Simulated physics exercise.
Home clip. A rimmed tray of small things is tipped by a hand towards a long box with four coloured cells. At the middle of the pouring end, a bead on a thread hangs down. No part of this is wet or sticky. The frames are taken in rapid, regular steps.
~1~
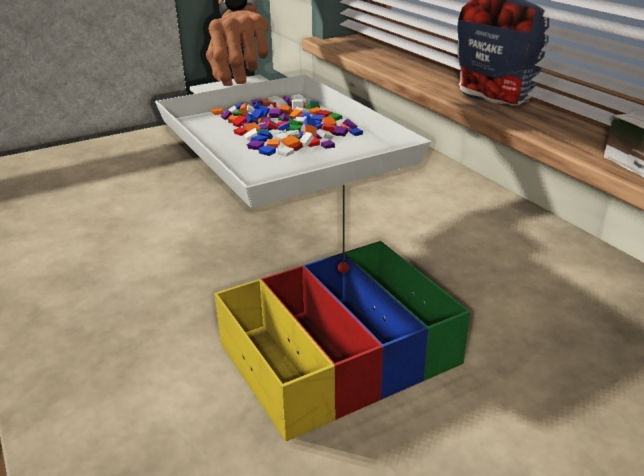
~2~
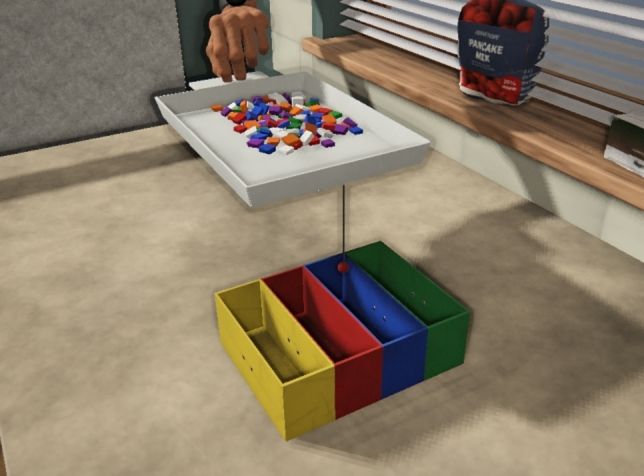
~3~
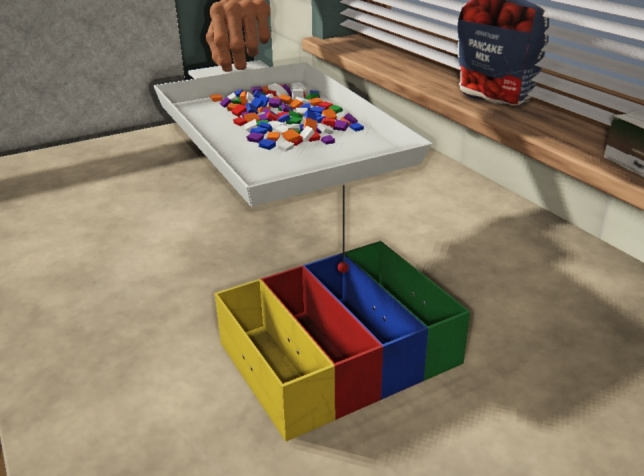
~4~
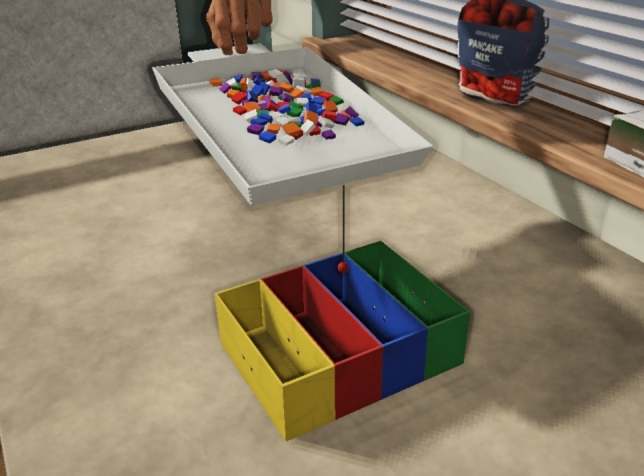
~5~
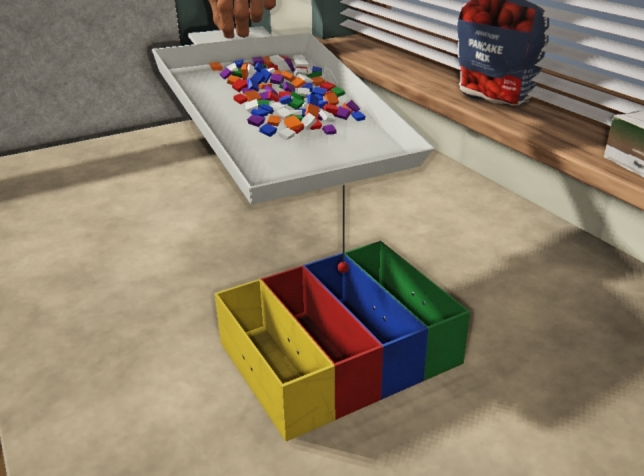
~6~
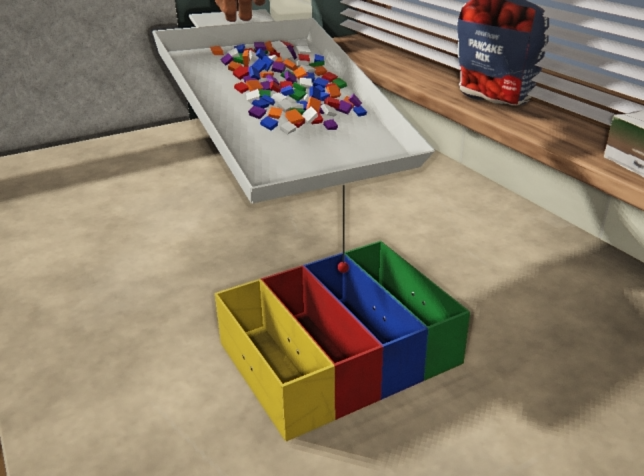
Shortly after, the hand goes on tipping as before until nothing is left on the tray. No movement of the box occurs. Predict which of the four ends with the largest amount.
The green one ends with the most.
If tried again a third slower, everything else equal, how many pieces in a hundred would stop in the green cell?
That works out at some 50 per cent.
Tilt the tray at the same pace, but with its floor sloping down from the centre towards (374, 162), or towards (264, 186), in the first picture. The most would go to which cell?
First try: The green one. Second try: The yellow cell.
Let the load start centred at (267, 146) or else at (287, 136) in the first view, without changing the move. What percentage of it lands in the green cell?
In order, 30 % then 30 %.
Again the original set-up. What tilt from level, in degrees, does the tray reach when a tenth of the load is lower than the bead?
It is at around 75 degrees by then.
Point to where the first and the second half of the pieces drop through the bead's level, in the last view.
First close to (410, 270), next close to (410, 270).
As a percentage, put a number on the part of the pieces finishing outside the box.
That comes to some 30 per cent.
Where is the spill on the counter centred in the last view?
I'd say near (461, 325), give or take.
Shortly afterwards, tray tipped steeply; all but a few on the tray; a little falling or outside the box.
Next, tray tipped right over; the bulk on the tray; a little in the green cell; a little in the blue cell; a little falling or outside the box.
Some moments later, tray tipped past a quarter turn; near a third in the green cell; near a quarter in the blue cell; a little in the red cell; near a third falling or outside the box.
In the end, tray tipped past a quarter turn; near a third in the green cell; near a quarter in the blue cell; a little in the red cell; none at all in the yellow cell; near a third outside the box.
